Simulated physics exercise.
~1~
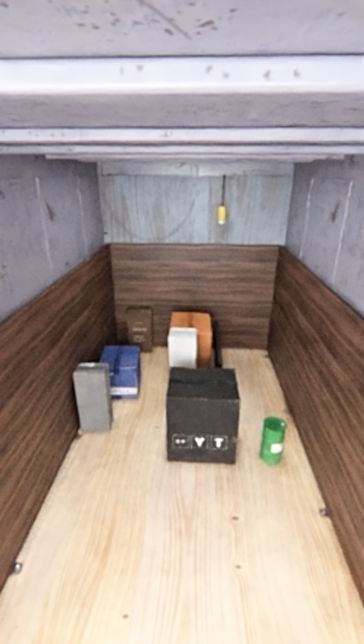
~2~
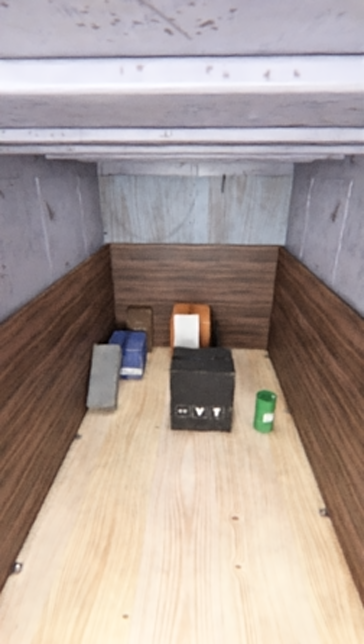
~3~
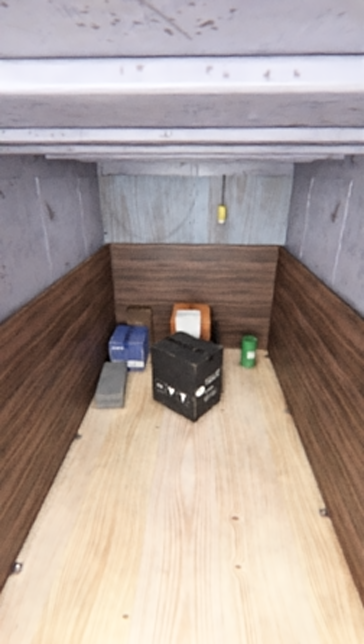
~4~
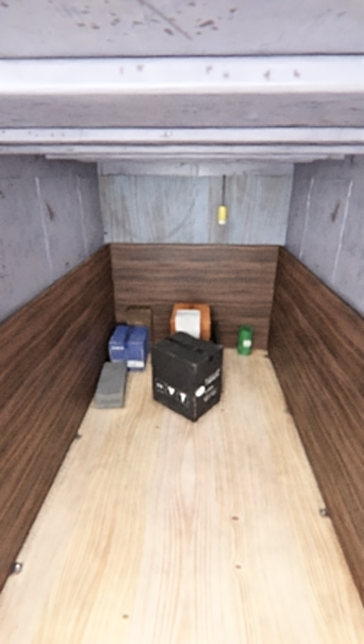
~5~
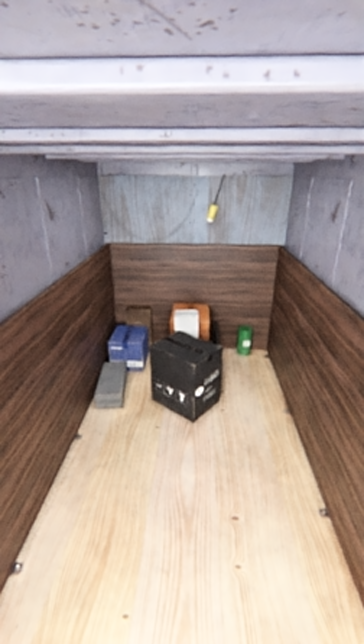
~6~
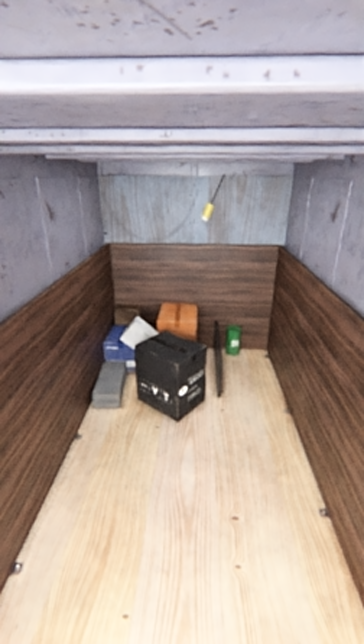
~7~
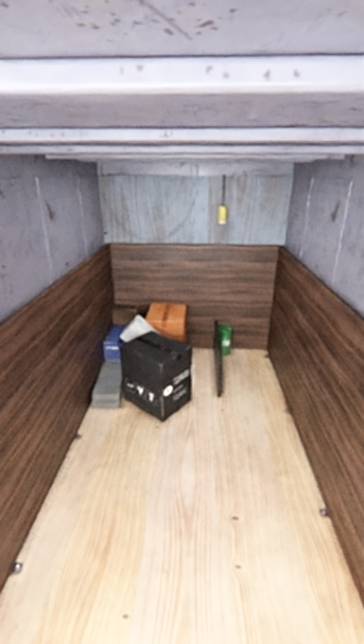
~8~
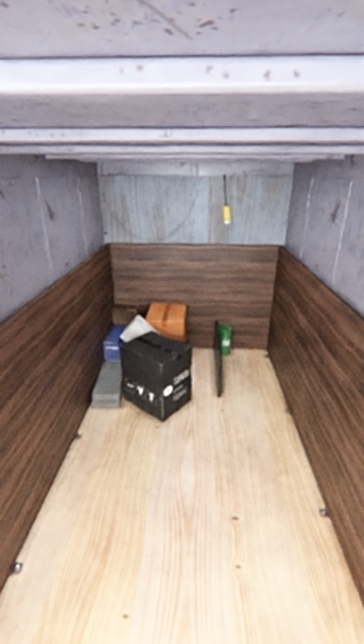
In the back of a van, a black box, a green canister and several smaller boxes stand on a pale wooden floor while a yellow lamp hangs from a cord. The load slides away toward the far end, and the narrow grey box at the left tips over and ends up flat. The green canister travels farther back on the right and settles. Then the lamp swings and the load shifts left, the white box leaning over beside the orange one as a thin dark piece appears near the canister. Finally everything rests, with the black box still upright.
